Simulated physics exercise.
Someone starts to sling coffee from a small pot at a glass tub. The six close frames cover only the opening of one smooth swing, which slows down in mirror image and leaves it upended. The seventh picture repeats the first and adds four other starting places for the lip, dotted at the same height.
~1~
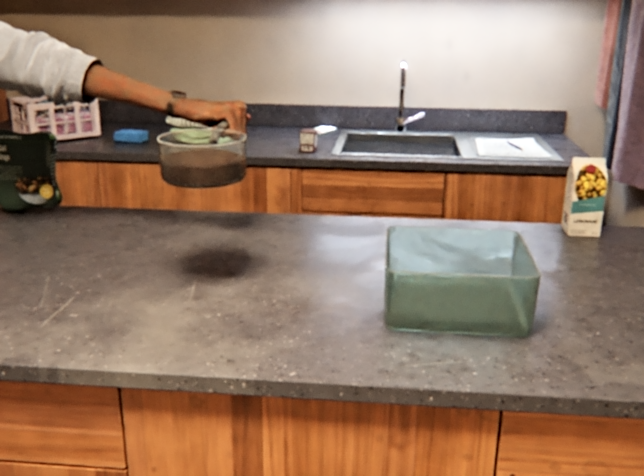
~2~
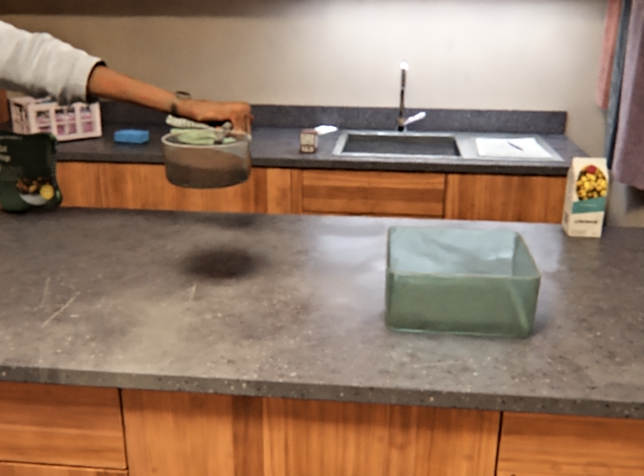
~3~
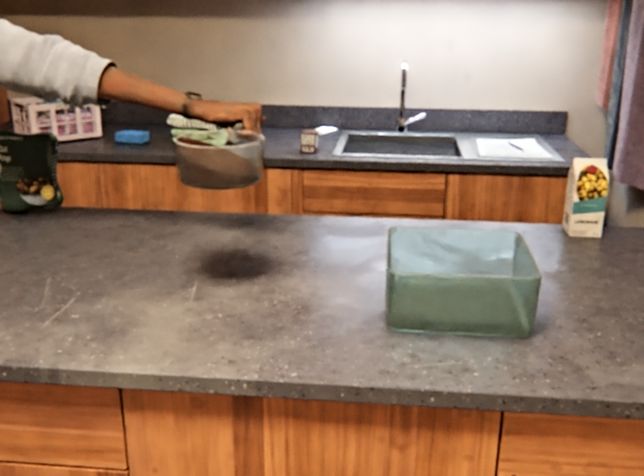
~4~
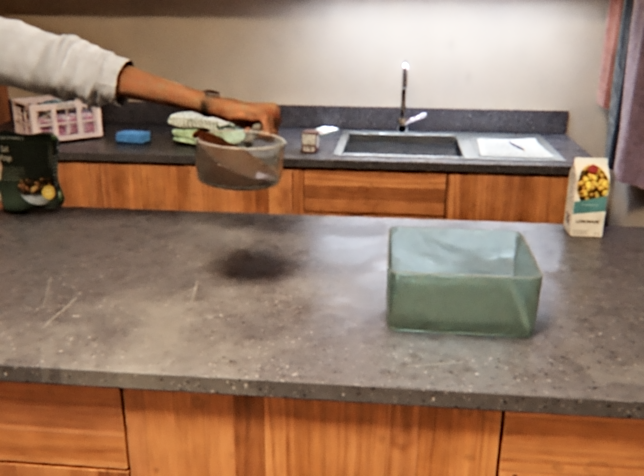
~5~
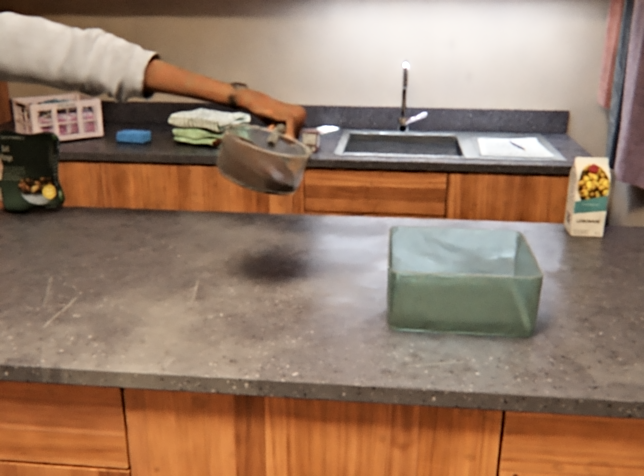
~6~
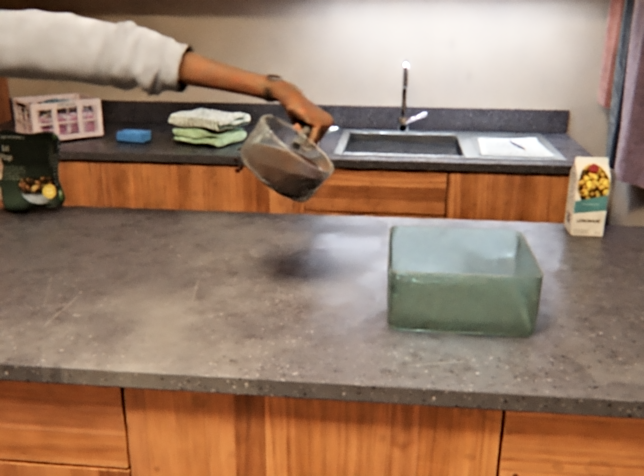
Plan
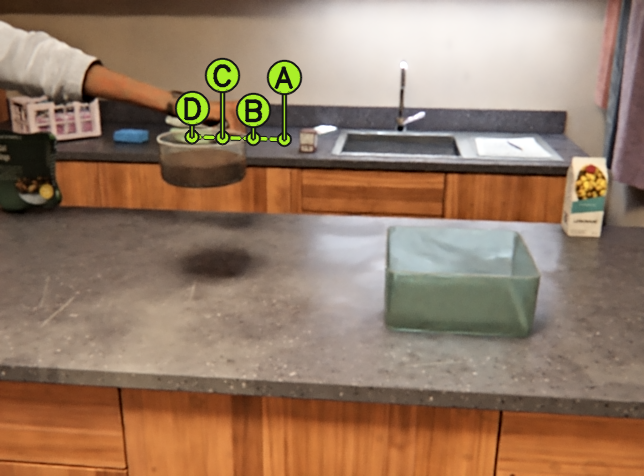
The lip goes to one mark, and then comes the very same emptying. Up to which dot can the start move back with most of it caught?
That is dot C.
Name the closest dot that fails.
The answer is D.
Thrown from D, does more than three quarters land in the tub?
No, it does not.
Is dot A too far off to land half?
No, that is safe.
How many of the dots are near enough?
Three of the four.
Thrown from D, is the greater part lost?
Yes, it does.
On the marked copy, A at (284, 139); B at (253, 138); C at (222, 137); D at (192, 136).
If A is chosen, about 87 % lands in the tub, 7 % falls short and 6 % goes beside or beyond.
If B is chosen, about 84 % lands in the tub, 12 % falls short and 4 % goes beside or beyond.
If C is chosen, about 65 % lands in the tub, 23 % falls short and 12 % goes beside or beyond.
If D is chosen, about 34 % lands in the tub, 58 % falls short and 7 % goes beside or beyond.
